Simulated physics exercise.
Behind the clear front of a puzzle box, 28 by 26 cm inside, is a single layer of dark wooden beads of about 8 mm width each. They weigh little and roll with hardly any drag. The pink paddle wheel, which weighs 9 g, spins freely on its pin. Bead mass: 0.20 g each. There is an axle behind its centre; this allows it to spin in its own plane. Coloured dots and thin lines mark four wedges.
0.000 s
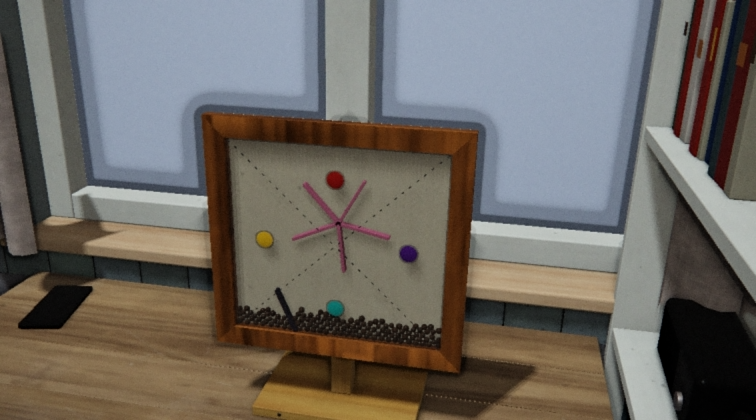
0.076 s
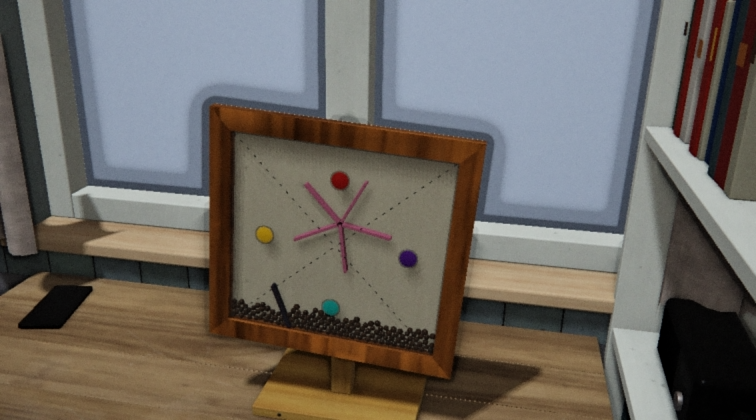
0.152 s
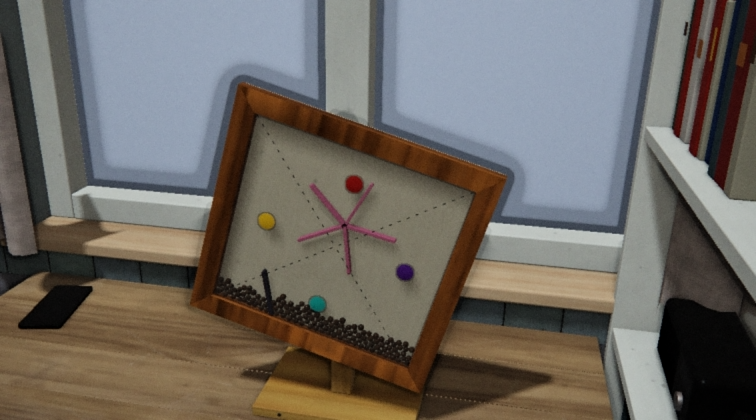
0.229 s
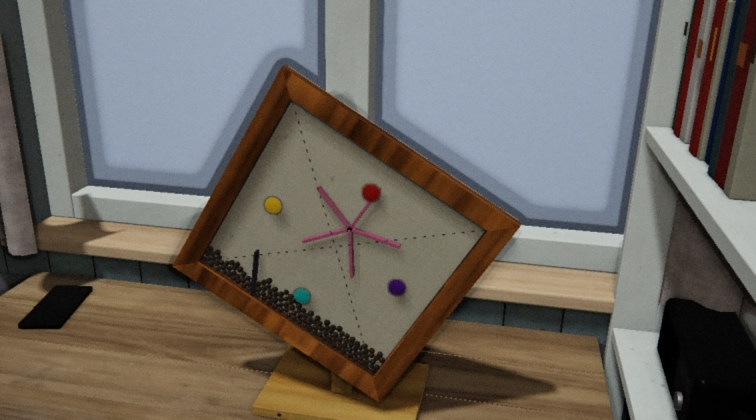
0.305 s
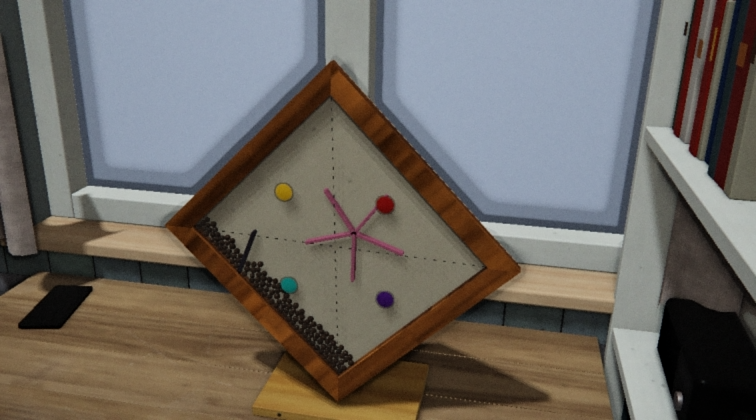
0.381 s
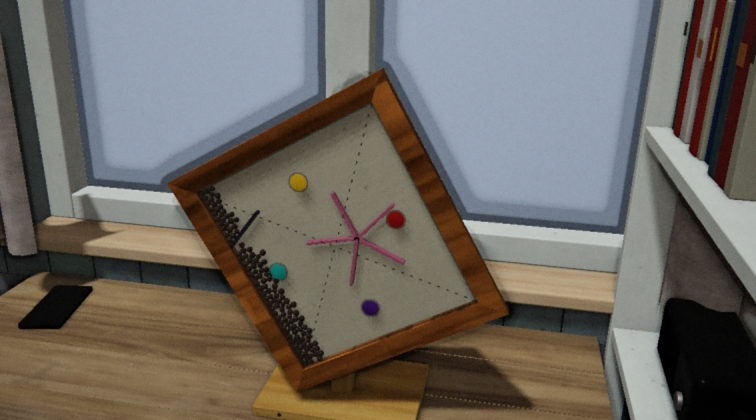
On a wooden desk by a window, a framed puzzle box starts level and turns steadily clockwise on its stand, its four coloured discs circling the pink paddle wheel while the dark beads stay heaped along the same inner edge.
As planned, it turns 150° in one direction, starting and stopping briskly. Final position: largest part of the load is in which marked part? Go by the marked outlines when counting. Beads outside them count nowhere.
Marked red.
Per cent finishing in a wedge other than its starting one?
Around 95 per cent, give or take.
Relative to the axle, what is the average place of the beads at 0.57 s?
Position estimate: Left 11 cm, below 3 cm.
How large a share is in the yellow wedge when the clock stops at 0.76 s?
10 %.
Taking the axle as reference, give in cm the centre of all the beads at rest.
Left: About 2 cm; below: About 13 cm.
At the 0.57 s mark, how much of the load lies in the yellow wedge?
I'd say close to 5 in a hundred.
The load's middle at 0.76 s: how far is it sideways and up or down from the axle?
About 8 cm left and 3 cm below.
By 0.57 s, it stands 96° clockwise; the beads' middle is 11 cm left of and 3 cm below the centre; purple 35 %, turquoise 60 %, yellow 5 %.
By 0.76 s, it stands 133° clockwise; the beads' middle is 8 cm left of and 3 cm below the centre; red 5 %, purple 65 %, turquoise 20 %, yellow 10 %.
By 0.92 s, it stands 150° clockwise; the beads' middle is 3 cm left of and 8 cm below the centre; red 30 %, purple 55 %, yellow 15 %.
Settled by 4.4 s, it stands 150° clockwise; red 55 %, purple 45 %, turquoise 0 %, yellow 0 %.
